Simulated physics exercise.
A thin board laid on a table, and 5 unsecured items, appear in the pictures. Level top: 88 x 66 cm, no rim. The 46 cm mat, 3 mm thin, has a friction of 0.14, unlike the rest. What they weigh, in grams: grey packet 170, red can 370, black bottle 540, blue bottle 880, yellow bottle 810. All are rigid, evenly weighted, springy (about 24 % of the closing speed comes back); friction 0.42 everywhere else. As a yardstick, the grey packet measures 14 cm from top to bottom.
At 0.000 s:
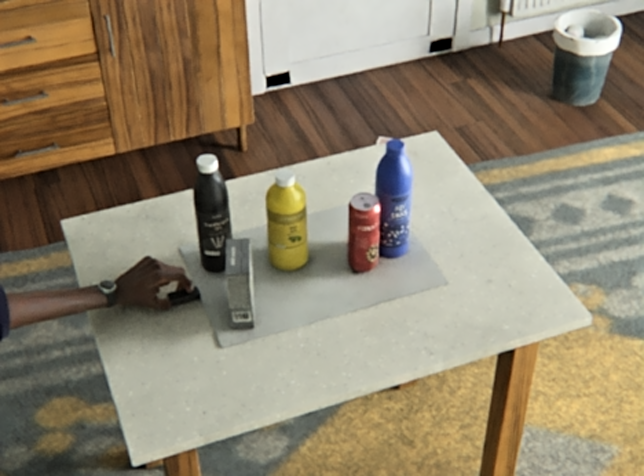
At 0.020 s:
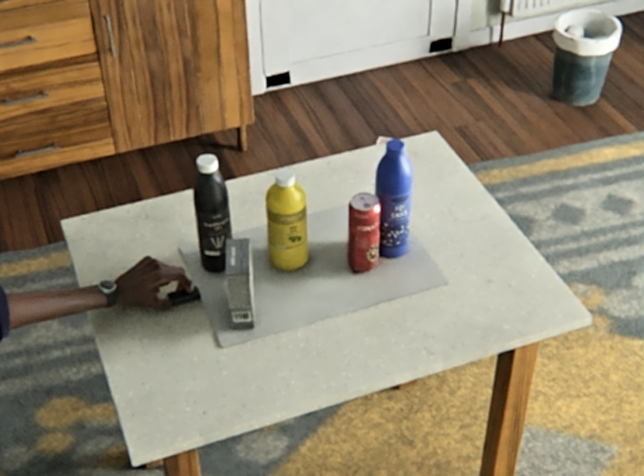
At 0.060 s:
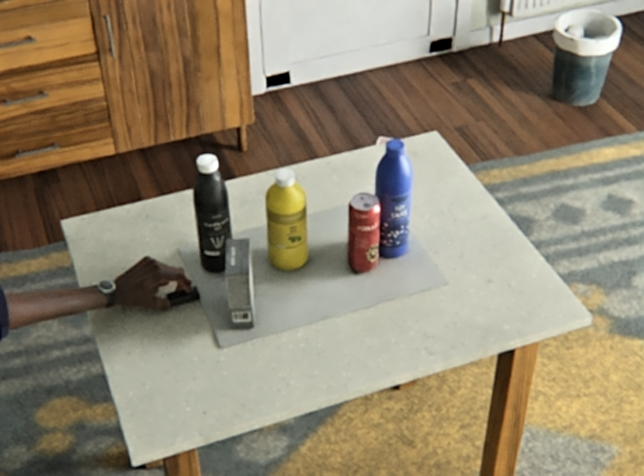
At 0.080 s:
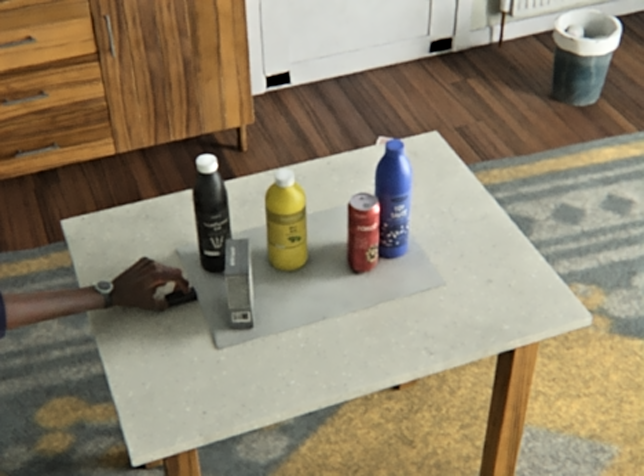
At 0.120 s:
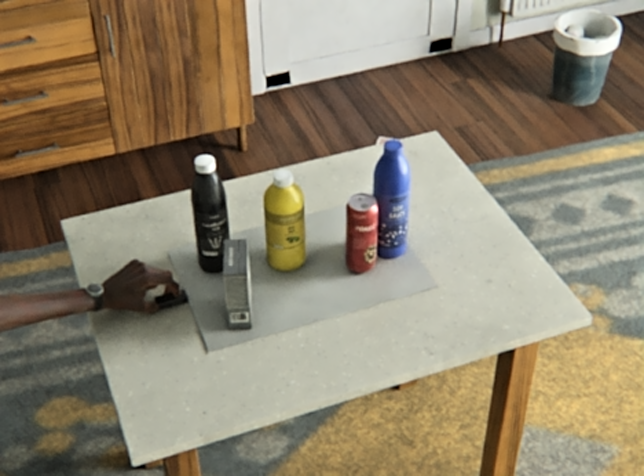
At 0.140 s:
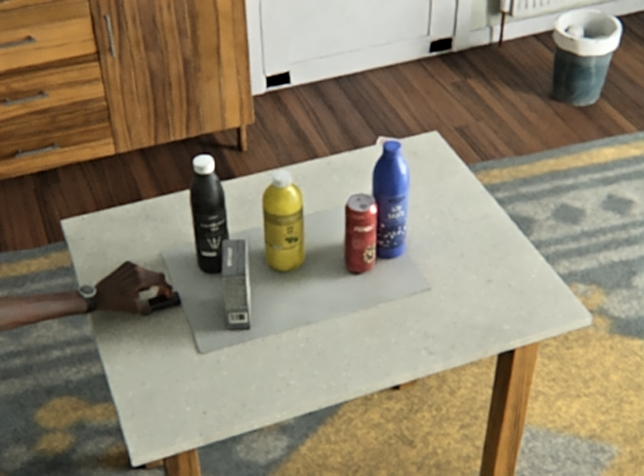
In a room with a dark wooden floor and a patterned rug, a fixed view looks down on a pale table near wooden drawers and a small bin. On a thin grey mat stand a black bottle and grey packet at left, a yellow bottle in the middle, and a red can and blue bottle at right. A hand at the left edge first stays nearly still, then draws the mat slightly left, the upright items riding along.
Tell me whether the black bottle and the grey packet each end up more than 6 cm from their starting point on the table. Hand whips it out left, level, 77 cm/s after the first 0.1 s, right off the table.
Result: The black bottle relocates, the grey packet relocates.
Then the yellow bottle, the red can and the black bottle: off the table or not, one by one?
Yellow bottle: Goes out of bounds; red can: Stays in bounds; black bottle: Goes out of bounds.
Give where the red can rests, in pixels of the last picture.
You'll see it about at (306, 250) in the last picture.
After 0.44 s, 27 cm of pull; black bottle slid 11 cm near (156, 227); grey packet slid 11 cm near (182, 299); red can slid 10 cm.
After 0.74 s, 50 cm of pull; grey packet and black bottle now off the table; red can leaning 10°; yellow bottle slid 32 cm.
After 1.04 s, 73 cm of pull; yellow bottle now off the table; red can slid 11 cm; blue bottle slid 4 cm.
After 1.24 s, 84 cm of pull; red can slid 12 cm; blue bottle slid 4 cm.
At rest (2.0 s), off the table, grey packet, black bottle and yellow bottle; not toppled but over 6 cm from the start, red can; blue bottle in place, give or take 6 cm.
